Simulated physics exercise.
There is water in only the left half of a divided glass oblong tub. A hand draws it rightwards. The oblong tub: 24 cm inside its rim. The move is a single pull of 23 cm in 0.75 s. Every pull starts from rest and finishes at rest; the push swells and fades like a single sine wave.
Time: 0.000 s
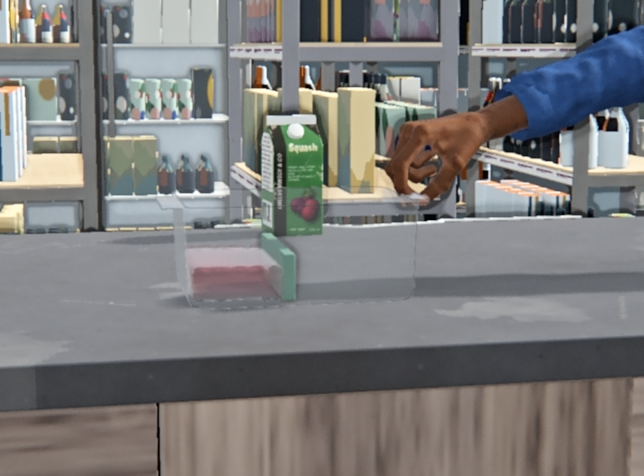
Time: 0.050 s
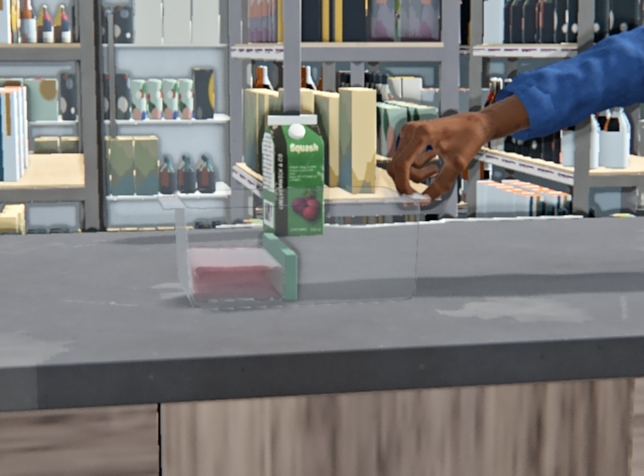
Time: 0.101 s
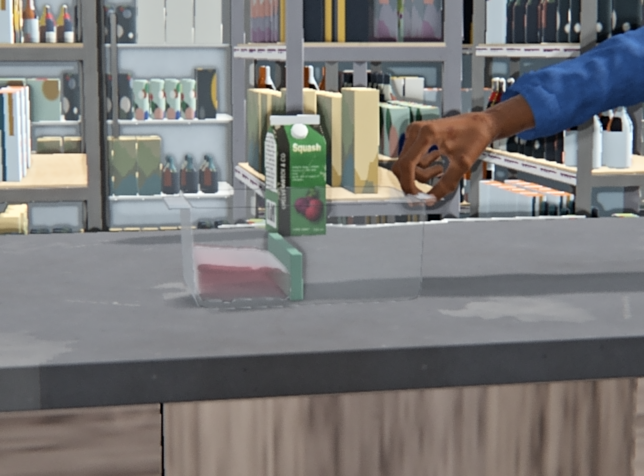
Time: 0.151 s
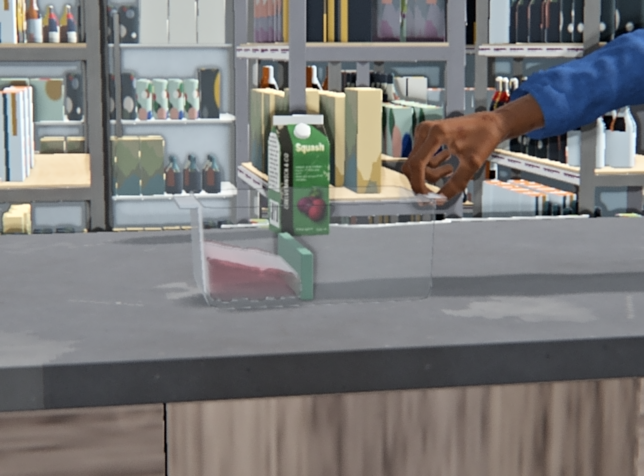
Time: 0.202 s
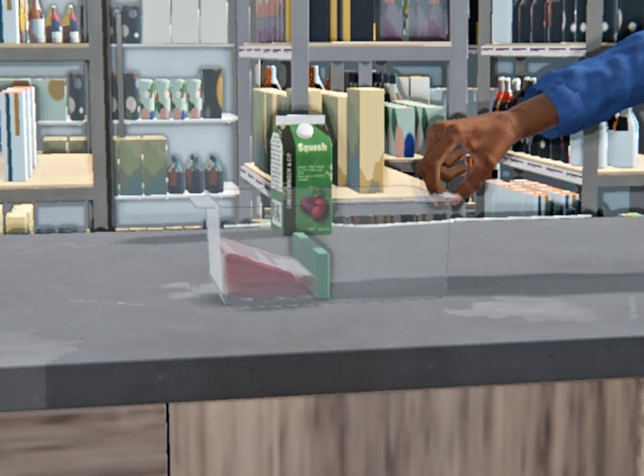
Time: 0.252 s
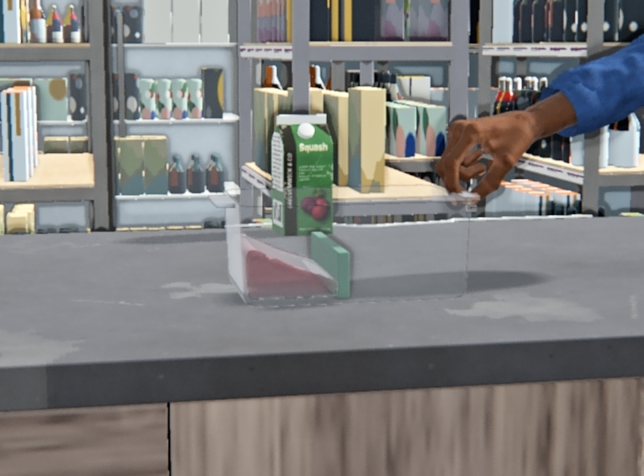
At a shop counter, a hand in a blue sleeve slowly drew a clear tub rightwards past a green squash carton, and the pinkish-red liquid inside sloped up towards the left.
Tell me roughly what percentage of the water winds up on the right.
I would say 3 per cent.
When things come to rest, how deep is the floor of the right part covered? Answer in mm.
0 mm or so.
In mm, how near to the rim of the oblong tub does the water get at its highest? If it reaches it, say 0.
About 45 mm.
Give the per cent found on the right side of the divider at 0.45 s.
I'd estimate close to 0 %.
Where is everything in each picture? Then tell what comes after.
In the first picture, 0.0 cm from the start; oblong tub, level (184, 258) left, (271, 256) right, rim (400, 196); the top of the divider is at (289, 257).
In the second picture, 0.0 cm from the start; oblong tub, level (185, 258) left, (273, 257) right.
In the third picture, 0.4 cm from the start; oblong tub, level (191, 256) left, (279, 260) right.
In the fourth picture, 1.1 cm from the start; oblong tub, level (201, 250) left, (289, 262) right.
In the fifth picture, 2.6 cm from the start; oblong tub, level (215, 245) left, (301, 265) right.
In the sixth picture, 4.6 cm from the start; oblong tub, level (235, 243) left, (313, 264) right.
After 0.45 s it has gone 16 cm; 0 per cent is on the right side and 0 is out of the oblong tub.
After 0.65 s it has gone 23 cm; 3 per cent is on the right side and 0 is out of the oblong tub.
After 0.84 s it has gone 23 cm; 3 per cent is on the right side and 0 is out of the oblong tub.
After 1.04 s it has gone 23 cm; 3 per cent is on the right side and 0 is out of the oblong tub.
In the end 3 per cent is on the right side and 0 is out of the oblong tub.
